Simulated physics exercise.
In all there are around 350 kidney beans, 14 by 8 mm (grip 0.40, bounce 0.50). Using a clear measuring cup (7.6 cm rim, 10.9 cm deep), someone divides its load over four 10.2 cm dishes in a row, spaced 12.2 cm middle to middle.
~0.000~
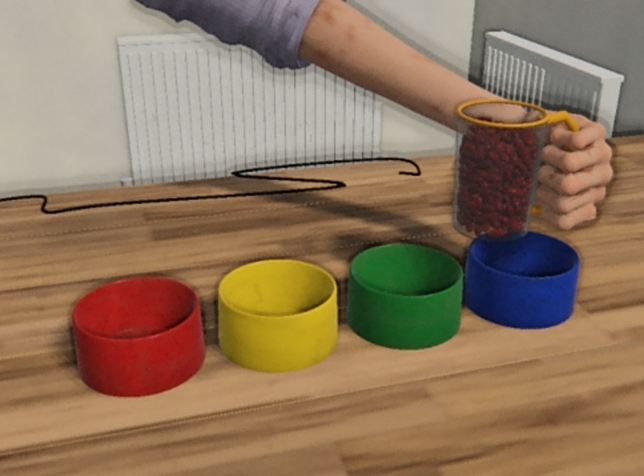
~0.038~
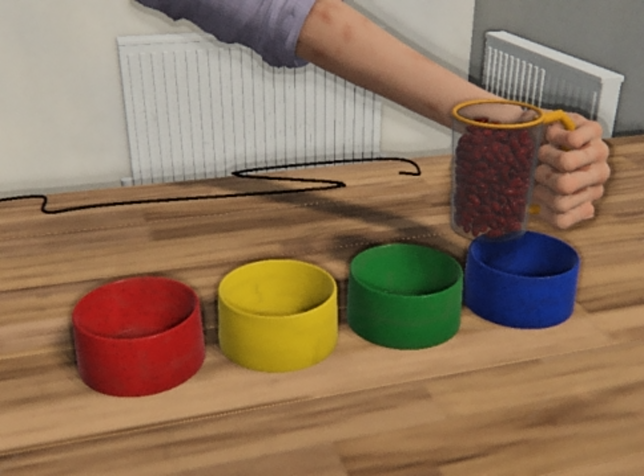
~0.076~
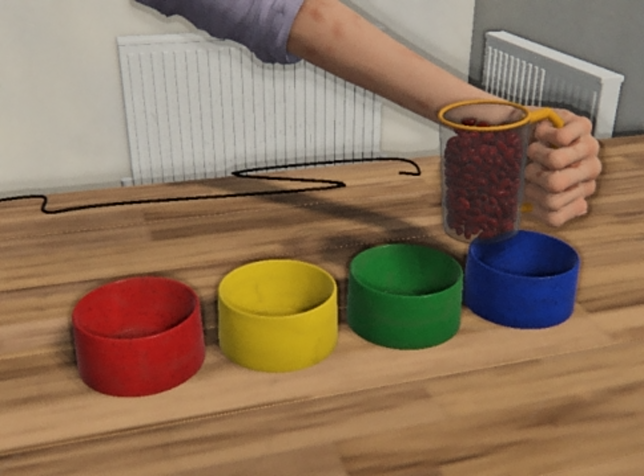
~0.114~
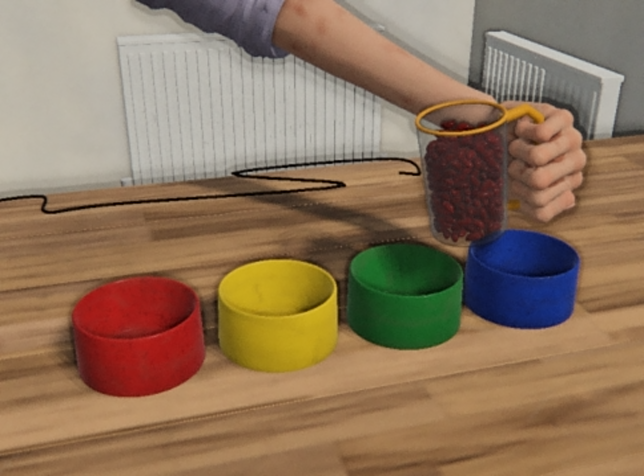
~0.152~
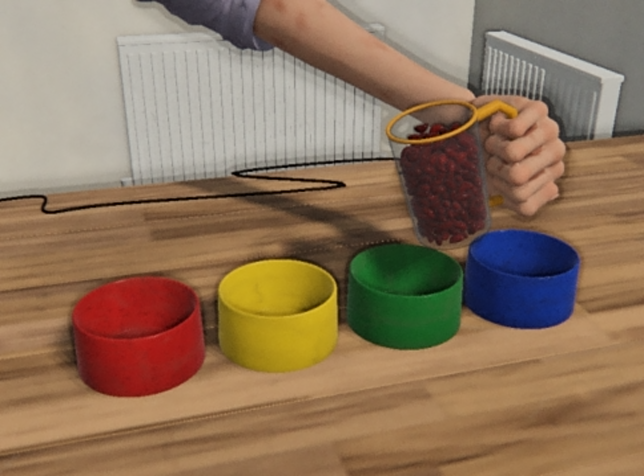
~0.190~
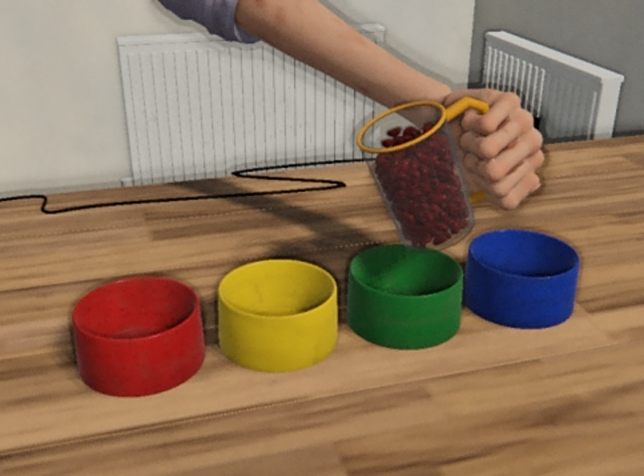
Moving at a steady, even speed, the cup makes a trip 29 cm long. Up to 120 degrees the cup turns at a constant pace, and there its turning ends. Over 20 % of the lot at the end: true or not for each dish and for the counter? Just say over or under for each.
Going through them: Red comes out over, blue comes out under, green comes out under, yellow comes out under, counter comes out over.
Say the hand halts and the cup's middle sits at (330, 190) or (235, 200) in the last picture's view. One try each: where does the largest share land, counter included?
The largest share ends at yellow first and at red second.
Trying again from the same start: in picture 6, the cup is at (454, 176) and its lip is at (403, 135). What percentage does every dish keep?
The red dish keeps 80, the blue dish 0, the green dish 0 and the yellow dish 0.
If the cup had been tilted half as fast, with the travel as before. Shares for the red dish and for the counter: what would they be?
The red dish would get 90 and the counter 10.
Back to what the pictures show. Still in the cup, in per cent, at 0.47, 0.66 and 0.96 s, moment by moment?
About 100, 75, 15 per cent.
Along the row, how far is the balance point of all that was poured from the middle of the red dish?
About 5 cm, toward lower x.
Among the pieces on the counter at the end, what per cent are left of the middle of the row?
100 %.
Then, at 0.47 s, tilt 71 degrees; cup holds 100 %.
Then, at 0.66 s, tilt 104 degrees; cup holds 75 %, red 5 %.
After 0.96 s, tilt 120 degrees; cup holds 15 %, red 60 %.
By 2.0 s all is still; red 70 %, blue 0 %, green 0 %, yellow 0 %, counter 30 %.
